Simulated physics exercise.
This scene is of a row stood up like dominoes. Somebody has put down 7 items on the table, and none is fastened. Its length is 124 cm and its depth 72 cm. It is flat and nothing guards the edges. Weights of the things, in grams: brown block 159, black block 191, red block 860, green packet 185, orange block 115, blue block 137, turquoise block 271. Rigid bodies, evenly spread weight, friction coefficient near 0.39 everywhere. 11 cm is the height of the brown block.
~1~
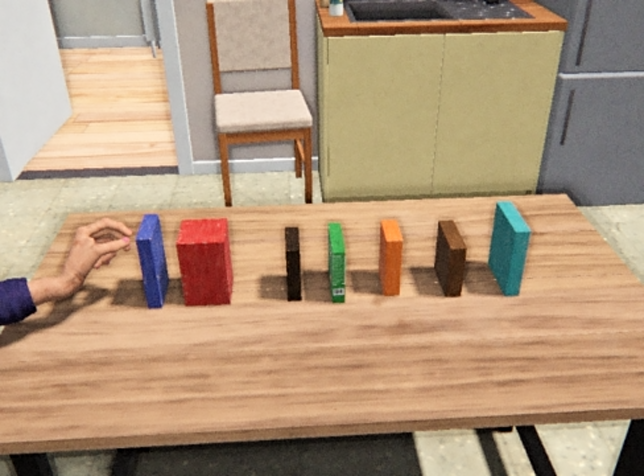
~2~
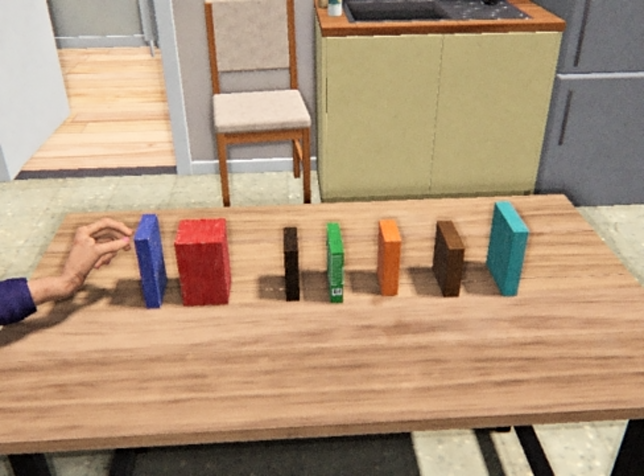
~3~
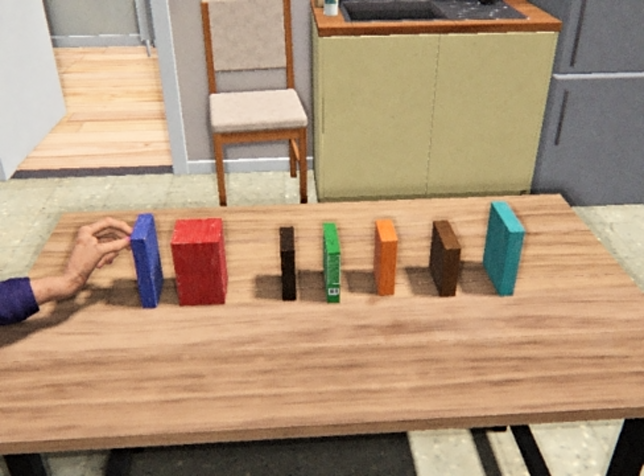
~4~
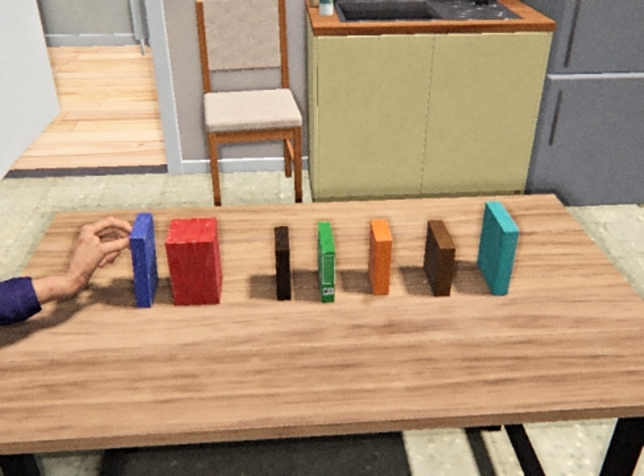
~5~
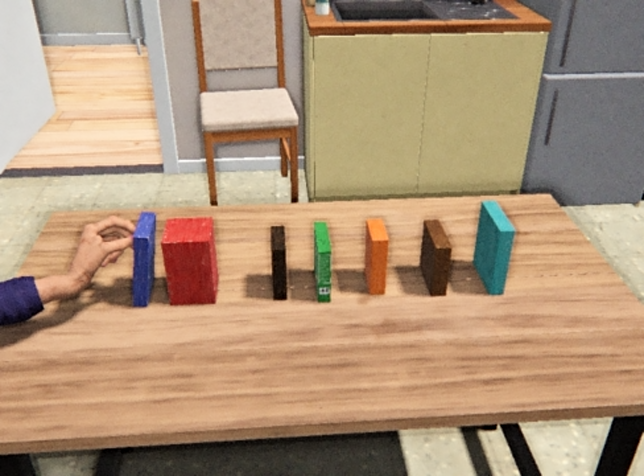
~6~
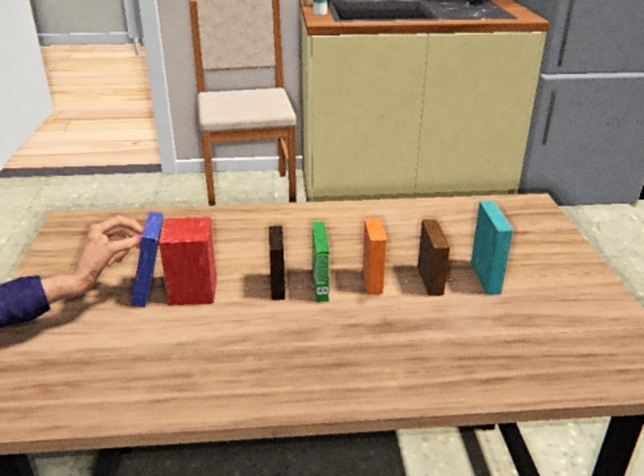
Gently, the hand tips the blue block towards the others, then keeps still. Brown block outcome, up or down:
It is going to stand firm.
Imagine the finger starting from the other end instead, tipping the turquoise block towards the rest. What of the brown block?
As for the brown block, it ends up down.
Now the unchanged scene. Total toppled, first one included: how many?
0.
Then, 0.10 s on from there, blue block 10° over.
Then, 0.20 s on from there, blue block 6° over; red block 4° off upright.
In the end, all 5 under 5 cm from the start. At the end, from the last picture's camera, brown block near (433, 257).
